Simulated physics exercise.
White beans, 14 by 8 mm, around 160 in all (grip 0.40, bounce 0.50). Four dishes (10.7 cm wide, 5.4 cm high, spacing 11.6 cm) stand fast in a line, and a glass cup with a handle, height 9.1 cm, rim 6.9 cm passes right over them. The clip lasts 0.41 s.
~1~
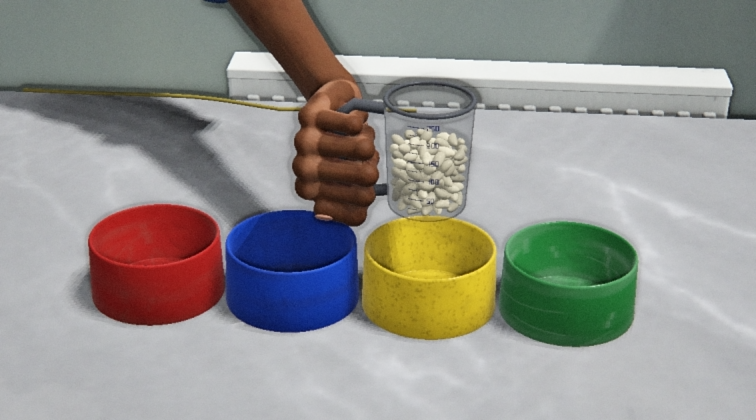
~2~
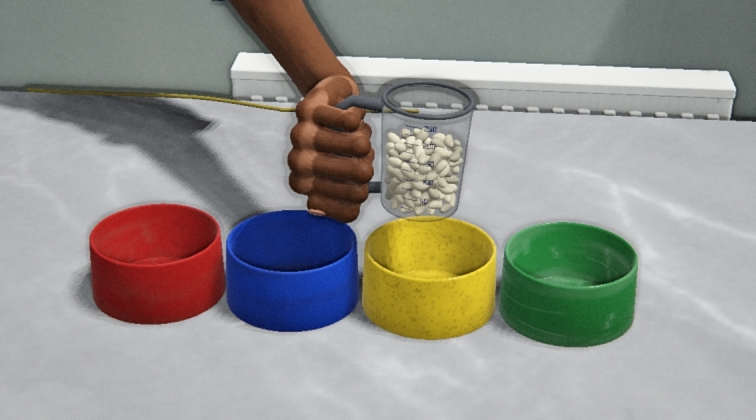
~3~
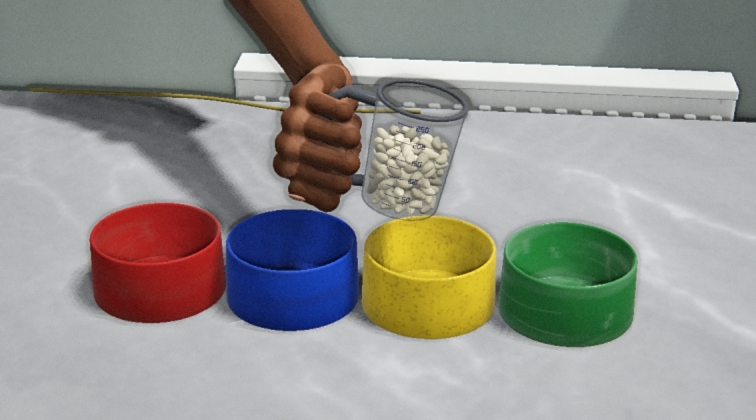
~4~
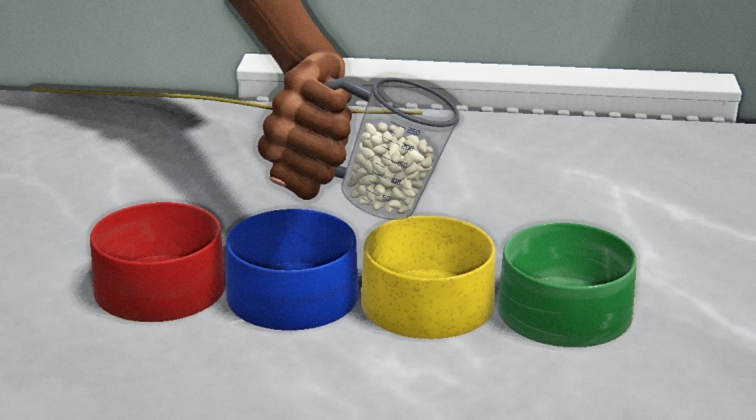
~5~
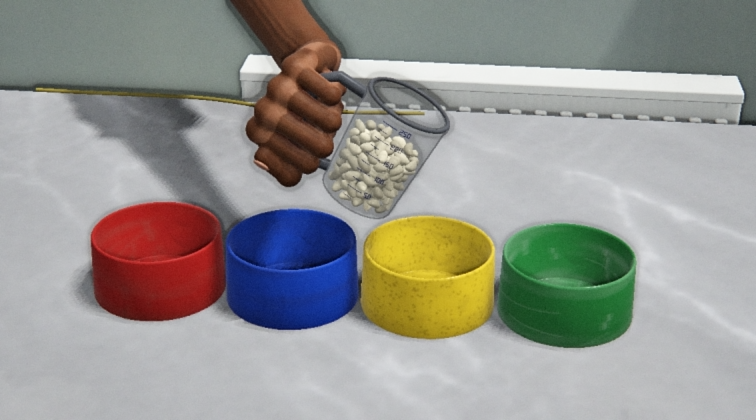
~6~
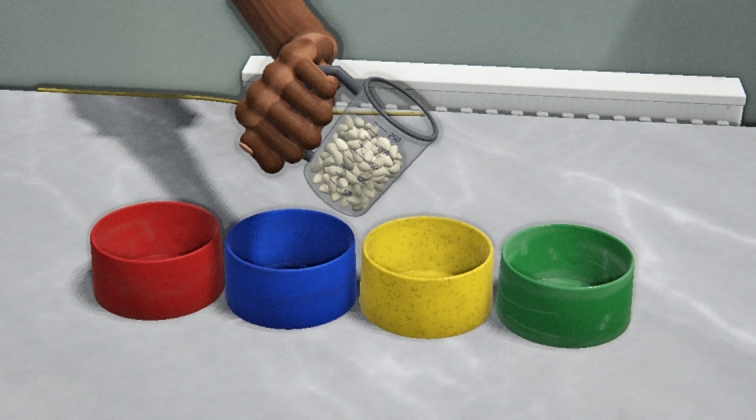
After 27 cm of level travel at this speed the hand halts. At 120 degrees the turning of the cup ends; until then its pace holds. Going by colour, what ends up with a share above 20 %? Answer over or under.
Red under, blue over, green under, yellow under, counter under.
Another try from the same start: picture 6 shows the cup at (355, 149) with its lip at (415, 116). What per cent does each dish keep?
Red 100, blue 0, green 0, yellow 0.
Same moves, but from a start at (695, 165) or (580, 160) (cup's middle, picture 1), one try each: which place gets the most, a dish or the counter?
Most goes to: Green; yellow.
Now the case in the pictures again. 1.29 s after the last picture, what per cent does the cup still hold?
Some 0 per cent of the load.
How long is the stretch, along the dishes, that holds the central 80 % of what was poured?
Roughly 6 cm.
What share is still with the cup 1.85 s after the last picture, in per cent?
Some 0 per cent of the load.
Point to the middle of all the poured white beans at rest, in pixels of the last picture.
At about (286, 277).
Then, 0.76 s after the last picture, tilt 114 degrees; cup holds 95 %, blue 5 %.
Then, 1.29 s after the last picture, tilt 120 degrees; cup holds 0 %, blue 100 %.
Then, 1.85 s after the last picture, tilt 120 degrees; cup holds 0 %, blue 100 %.
In the end, red 0 %, blue 100 %, green 0 %, yellow 0 %, counter 0 %.
